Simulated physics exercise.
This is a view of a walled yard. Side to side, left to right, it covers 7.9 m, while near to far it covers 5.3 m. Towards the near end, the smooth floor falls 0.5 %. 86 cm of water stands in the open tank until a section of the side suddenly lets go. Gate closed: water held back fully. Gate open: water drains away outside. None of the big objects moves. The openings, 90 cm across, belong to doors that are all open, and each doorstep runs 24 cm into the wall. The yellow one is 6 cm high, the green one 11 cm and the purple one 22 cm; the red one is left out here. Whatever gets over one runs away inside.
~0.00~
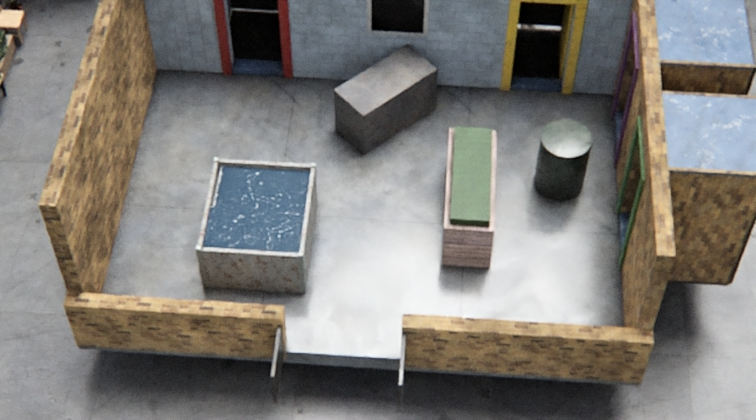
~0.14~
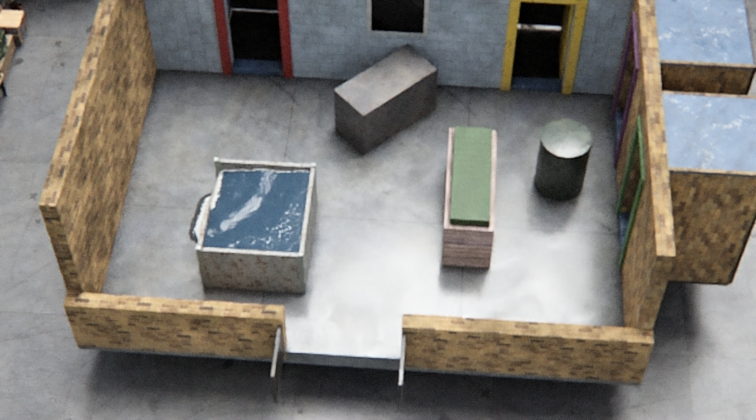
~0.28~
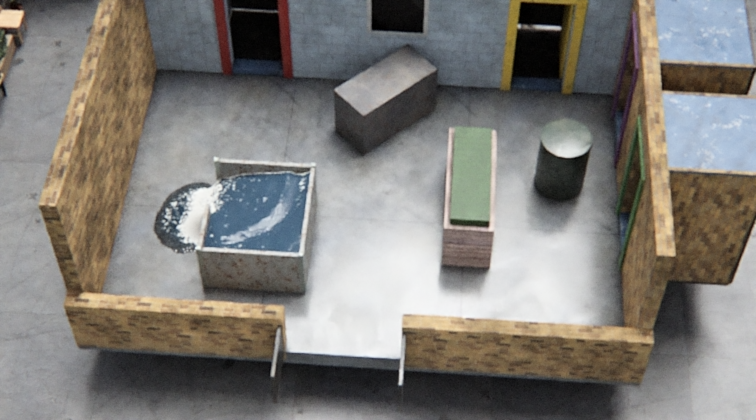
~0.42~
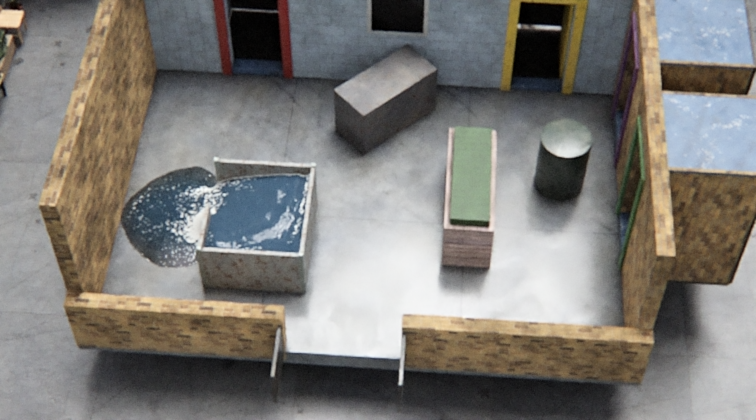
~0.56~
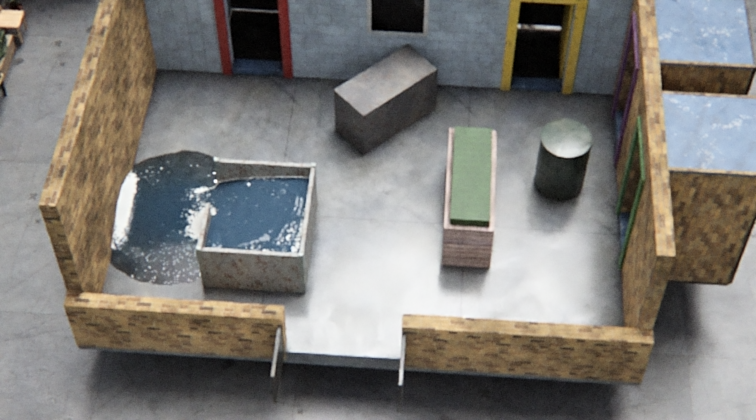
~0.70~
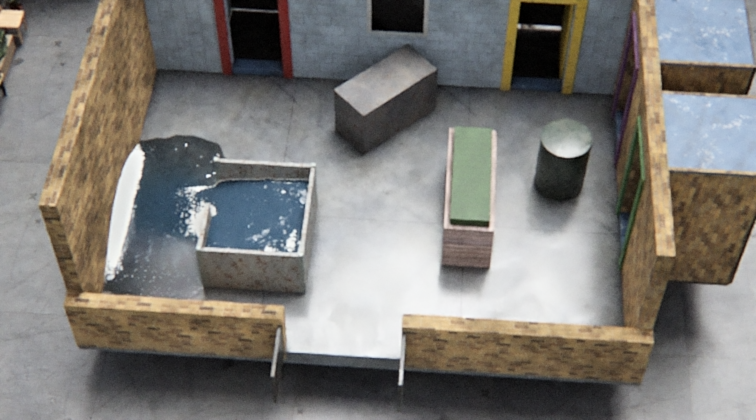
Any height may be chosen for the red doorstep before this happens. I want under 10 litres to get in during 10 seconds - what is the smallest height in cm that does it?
You would need about 11 cm.
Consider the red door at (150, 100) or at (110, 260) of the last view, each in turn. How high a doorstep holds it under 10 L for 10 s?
Around 16 and 26 cm respectively.
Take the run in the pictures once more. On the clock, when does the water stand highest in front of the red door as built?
Near 2.8 seconds.
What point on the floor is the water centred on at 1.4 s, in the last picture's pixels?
I'd put it close to (210, 228).
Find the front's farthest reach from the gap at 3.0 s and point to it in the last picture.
(395, 85).
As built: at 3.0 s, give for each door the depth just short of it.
In cm - red: 14, yellow: 0, green: 0, purple: 0.
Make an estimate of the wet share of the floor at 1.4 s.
Around 15 per cent of the free floor.
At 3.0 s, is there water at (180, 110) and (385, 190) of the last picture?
Note: Point one reached; point two not yet reached.
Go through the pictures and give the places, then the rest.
The open tank at (258, 209) is whole and still, 86 cm deep; the red door at (254, 33) is dry, in the first frame.
The front is at (194, 233), 0.4 m from the gap at (218, 206); 0.2 m2 of floor is wet, 86 cm left at the back, in the second frame.
Water pours out at (218, 208) and has run 0.9 m, to (161, 228); about 12 cm deep outside, 84 cm at the back, in the third frame.
The gap is at (218, 209), the front 1.5 m out at (126, 217); the back of the open tank holds 78 cm, in the fourth frame.
Water pours out at (218, 209) and has run 1.6 m, to (133, 170); about 6 cm deep outside, 73 cm at the back, in the fifth frame.
The front is at (140, 145), 1.9 m from the gap at (218, 209); 4.1 m2 of floor is wet, 72 cm left at the back; the red door at (254, 33), 3.2 m from the gap, is still 1.8 m from the nearest water, in the sixth frame.
After 1.4 s water covers 15 % of the floor, deepest (46 cm) near (123, 210); it has not reached the red door.
After 3.0 s water covers 35 % of the floor, deepest (28 cm) near (98, 315); 14 cm at the red door, 2 litres in over its 12 cm doorstep.
After 10.0 s water covers 90 % of the floor, deepest (10 cm) near (579, 356); 8 cm at the red door, 6 litres in over its 12 cm doorstep.
At the red door as built, the water arrived by 1.9 s and peaked near 14 cm at 2.8 s.
Run again over the same 10 s with other heights there, 18 litres in over 9.5 cm, 4 litres over 13 cm. The limit of 10 litres is kept from about 11 cm up.
